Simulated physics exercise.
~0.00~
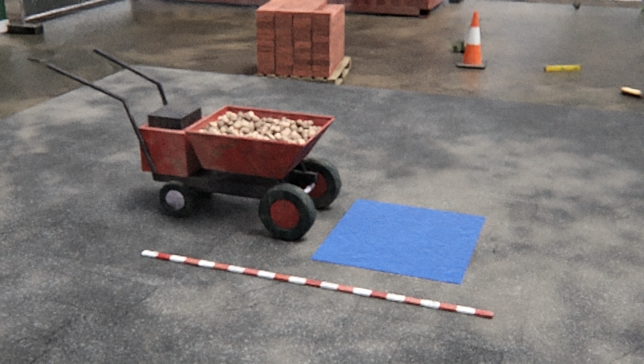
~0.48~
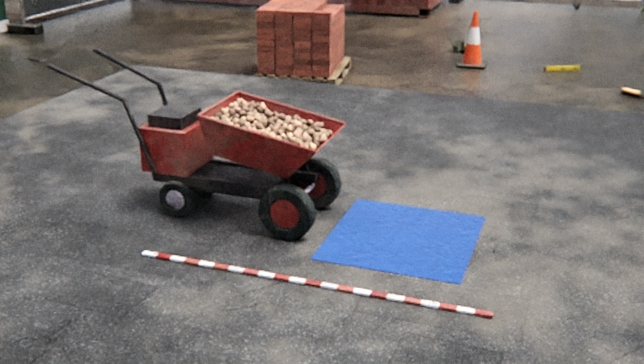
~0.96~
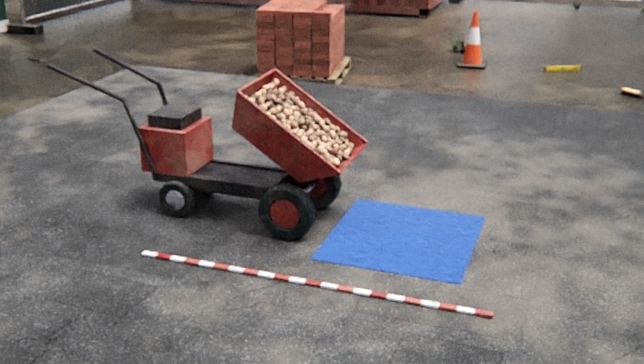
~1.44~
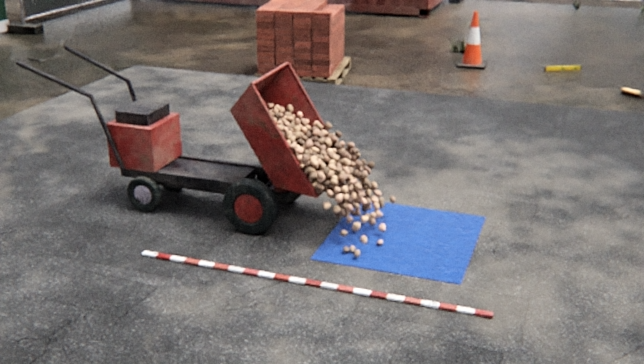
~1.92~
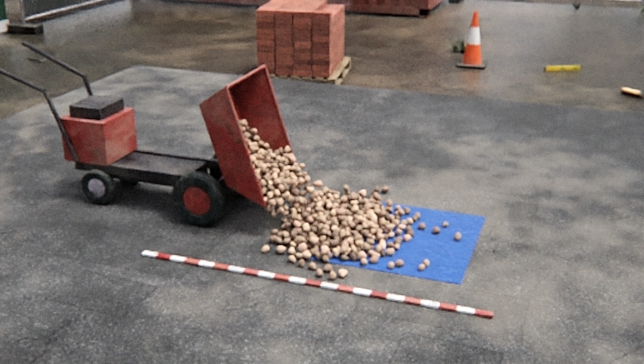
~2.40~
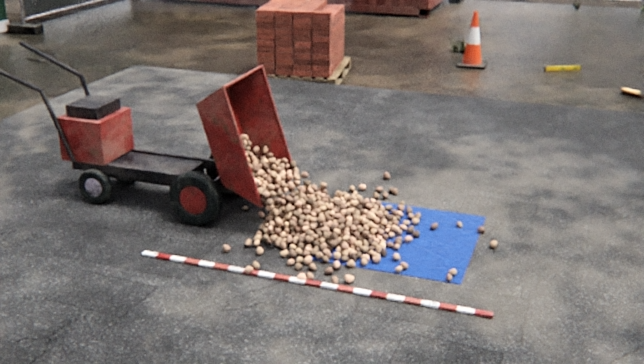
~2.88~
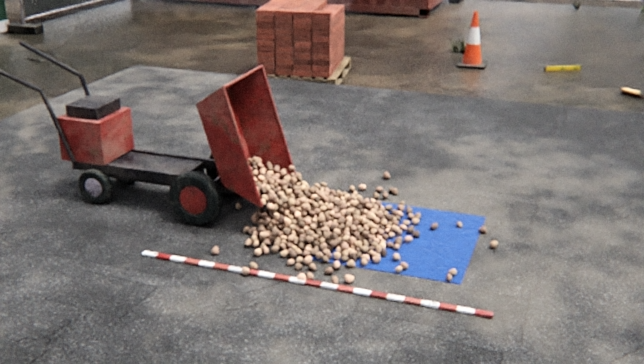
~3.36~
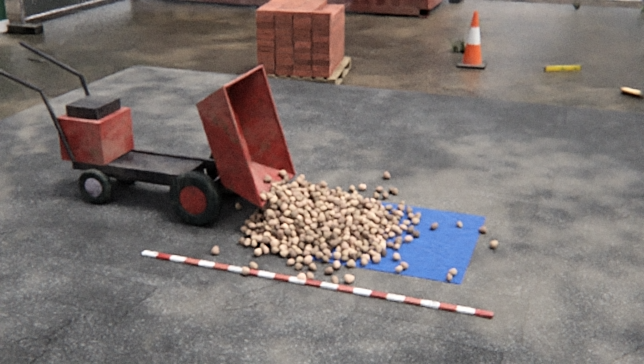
A red motor barrow with black handles, its skip full of pale rounded stones, stands left of centre on grey ground, seen from slightly above by a still camera. A blue sheet lies to its right, a red and white striped staff in front, and bricks and an orange cone behind. The skip tips forward to the right, and as stones begin pouring onto the sheet's near edge, the machine rolls back left. The skip steepens and stays raised while the stones slide out. It ends empty, with most stones heaped short of the sheet and some on it.
